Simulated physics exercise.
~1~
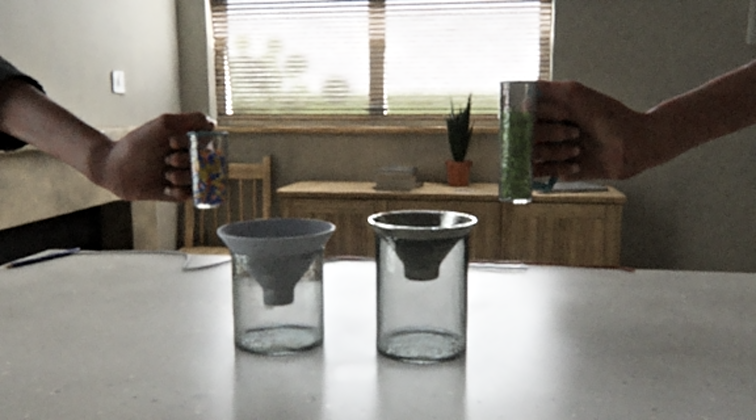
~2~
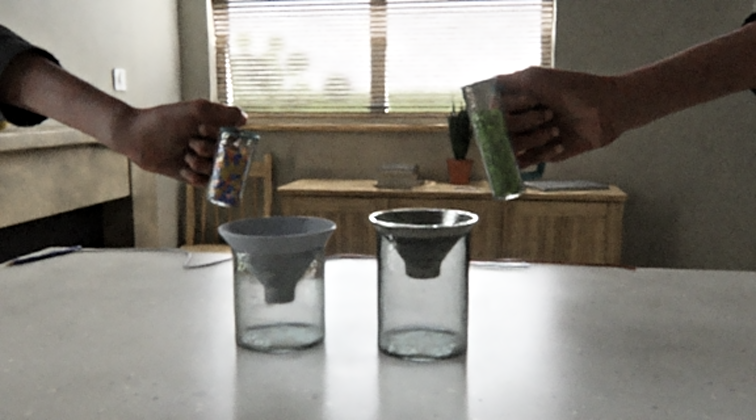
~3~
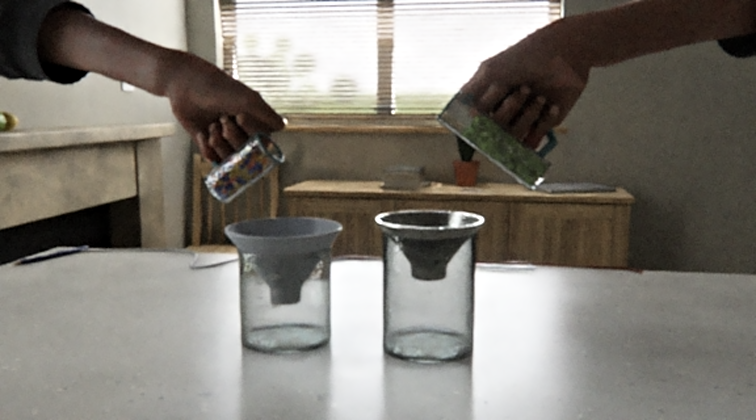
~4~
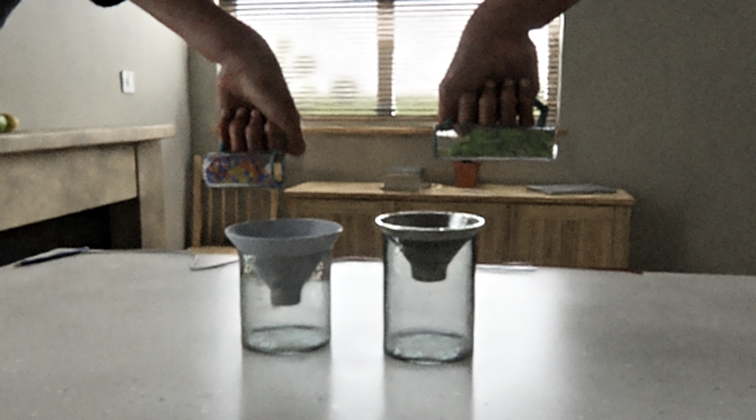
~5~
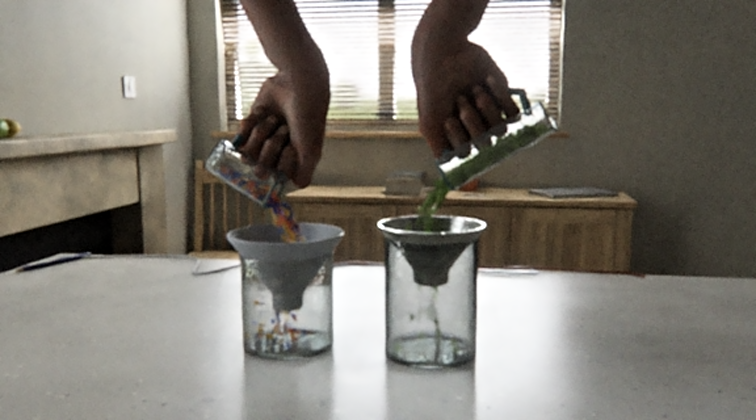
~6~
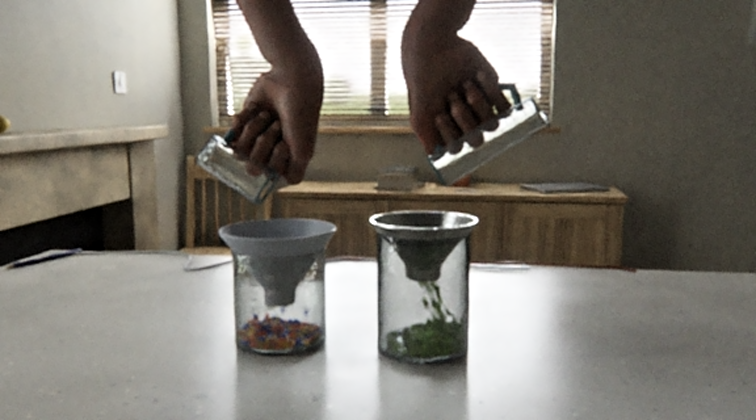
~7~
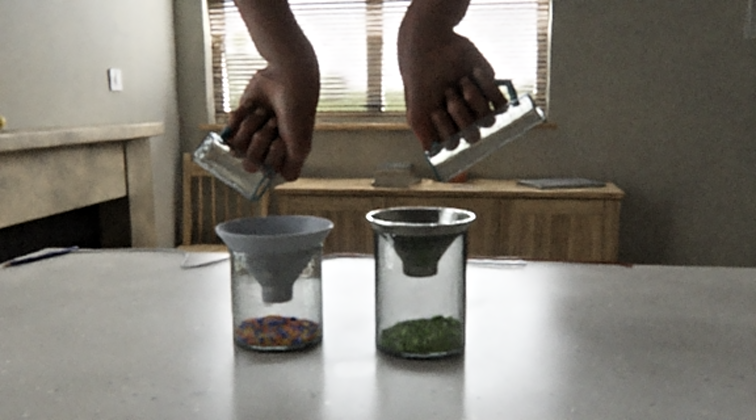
Two hands reach in from either side of a pale counter, the left holding a small clear cup of multicoloured pieces and the right a taller clear cup of green bits. Below them stand two empty glass jars, each with a grey funnel in its mouth. The hands move inward and tilt the cups until both lie on their sides. They tip further, and the contents spill into the funnels, the first pieces dropping through into the jars. Soon both cups are empty, while green bits still stream down on the right. At the end, both funnels have cleared, and a low heap rests in each jar.
